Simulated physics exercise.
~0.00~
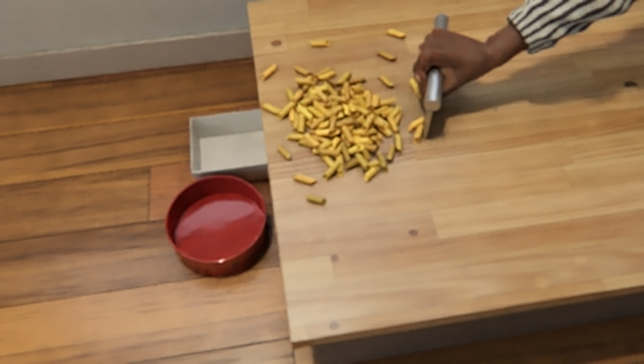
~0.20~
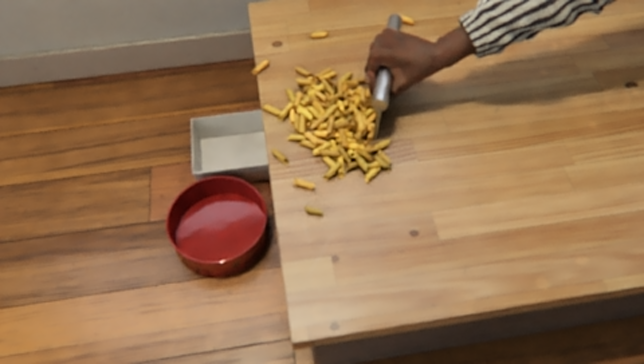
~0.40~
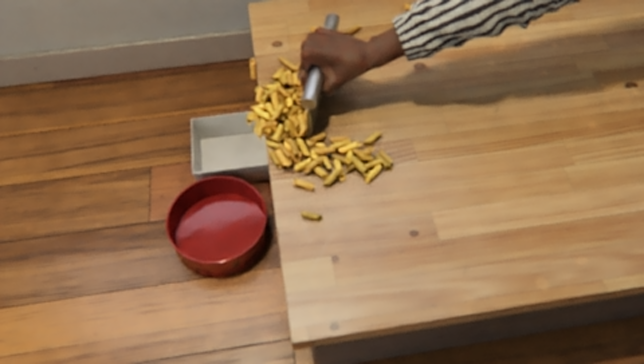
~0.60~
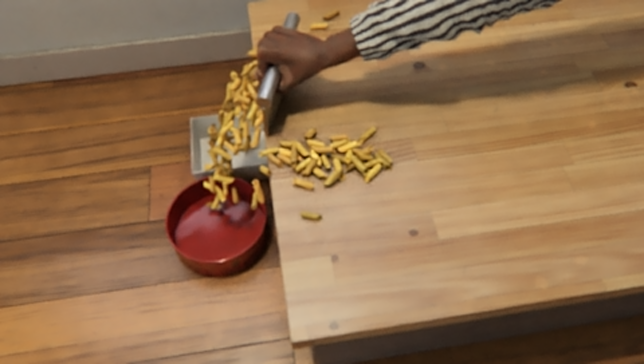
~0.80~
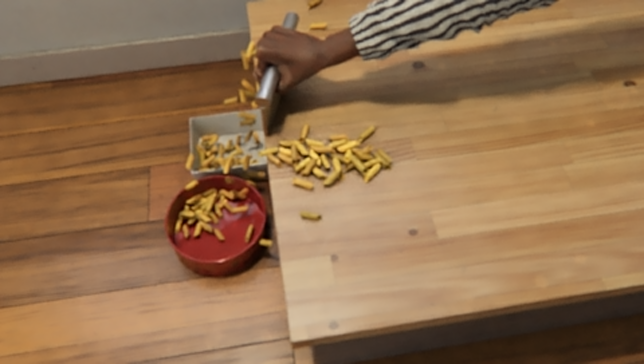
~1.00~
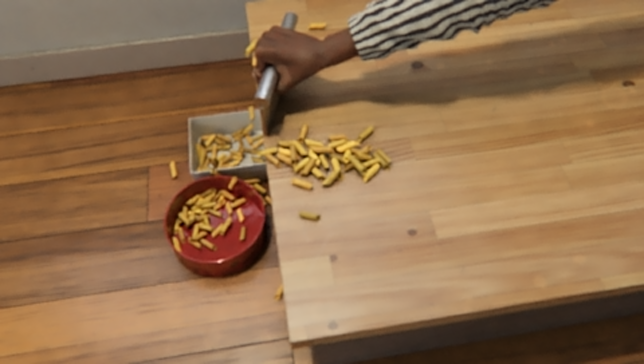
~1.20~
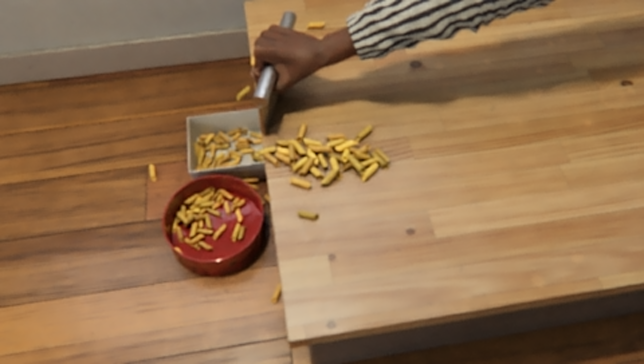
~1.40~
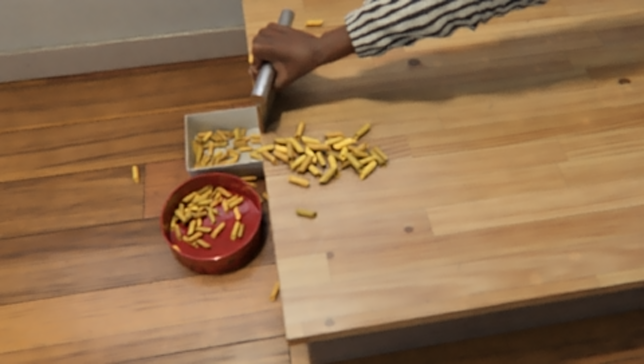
On a wooden floor beside a pale wooden table, seen from above at a slight sway, a red round pot and a pale rectangular tin sit against the table's left side. A hand in a striped sleeve holds a scraper at the right of a scattered heap of yellow pasta pieces. The hand pushes leftward, crowding the pieces towards the edge, then stops there as many spill over. They tumble into the tin and the pot, while a few miss and land on the floor. At the end, both containers hold pasta and a good share remains on the table.
